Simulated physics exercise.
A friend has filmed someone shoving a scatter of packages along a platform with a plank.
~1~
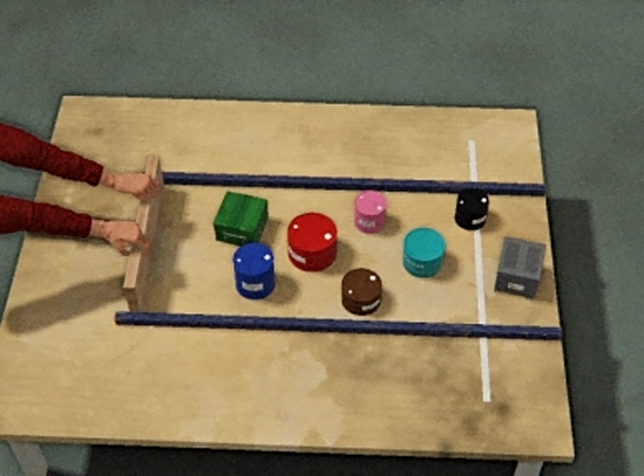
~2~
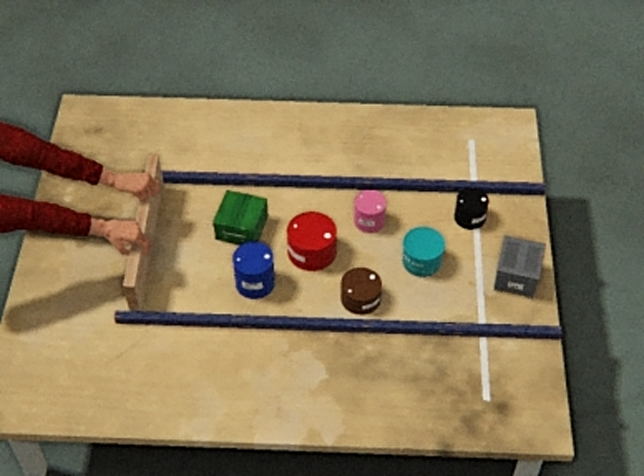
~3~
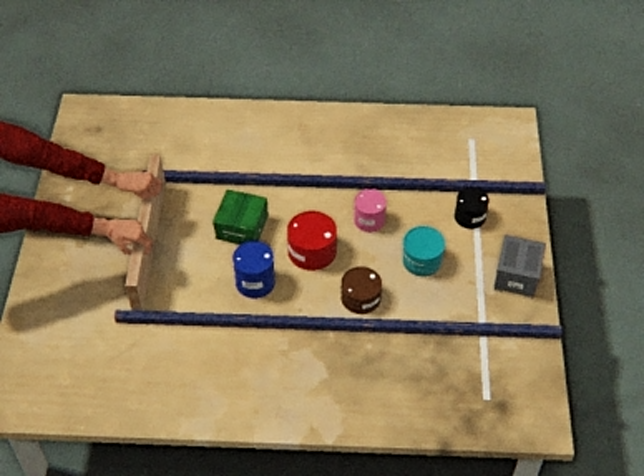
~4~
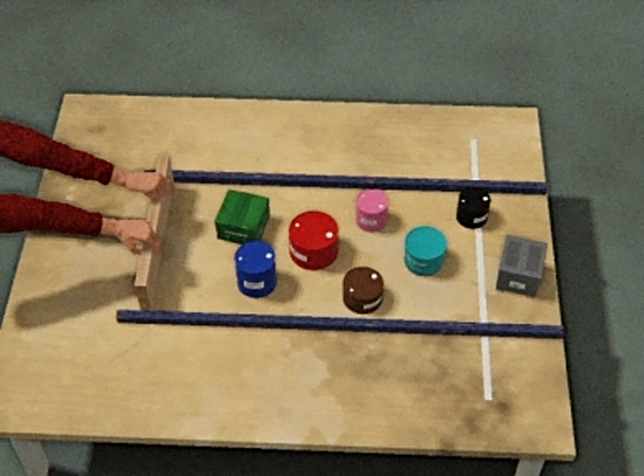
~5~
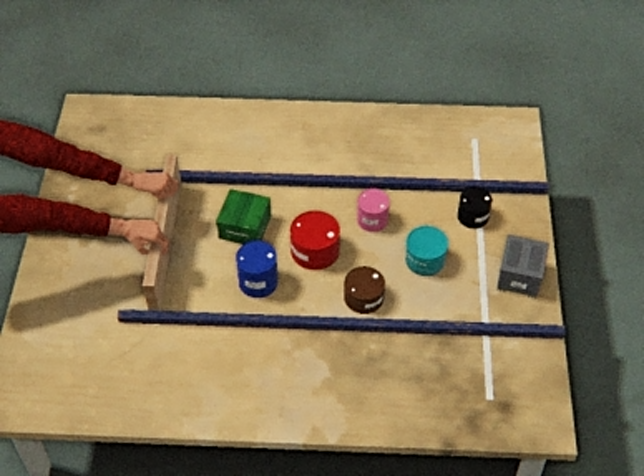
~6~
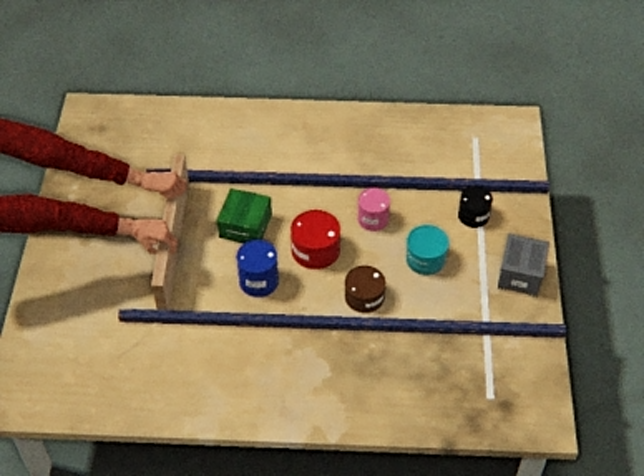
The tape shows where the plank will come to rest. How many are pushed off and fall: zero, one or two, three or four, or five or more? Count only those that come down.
Here the number that fall off is one or two.
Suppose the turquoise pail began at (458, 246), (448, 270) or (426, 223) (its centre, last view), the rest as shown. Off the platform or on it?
The turquoise pail does not fall; holds on; is kept.
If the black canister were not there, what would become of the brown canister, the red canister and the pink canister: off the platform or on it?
The brown canister holds on; the red canister does not fall; the pink canister does not fall.
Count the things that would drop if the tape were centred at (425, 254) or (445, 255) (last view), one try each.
Down on the ground: 0 and 0.
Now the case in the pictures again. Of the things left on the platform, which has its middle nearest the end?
That is the turquoise pail.
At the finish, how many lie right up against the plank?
3 of them.
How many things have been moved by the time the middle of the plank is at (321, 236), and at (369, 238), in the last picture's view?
First 5, then 6.
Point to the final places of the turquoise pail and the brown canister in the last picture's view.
First (554, 255), then (544, 305).
Soon after, none off yet; grey tote at rest near (523, 265); black canister at rest near (475, 207); turquoise pail at rest near (427, 250).
After that, none off yet; grey tote at rest near (523, 265); black canister at rest near (475, 207); turquoise pail displaced a little near (447, 251).
In the end, the number that fall off is one or two; gone, grey tote.
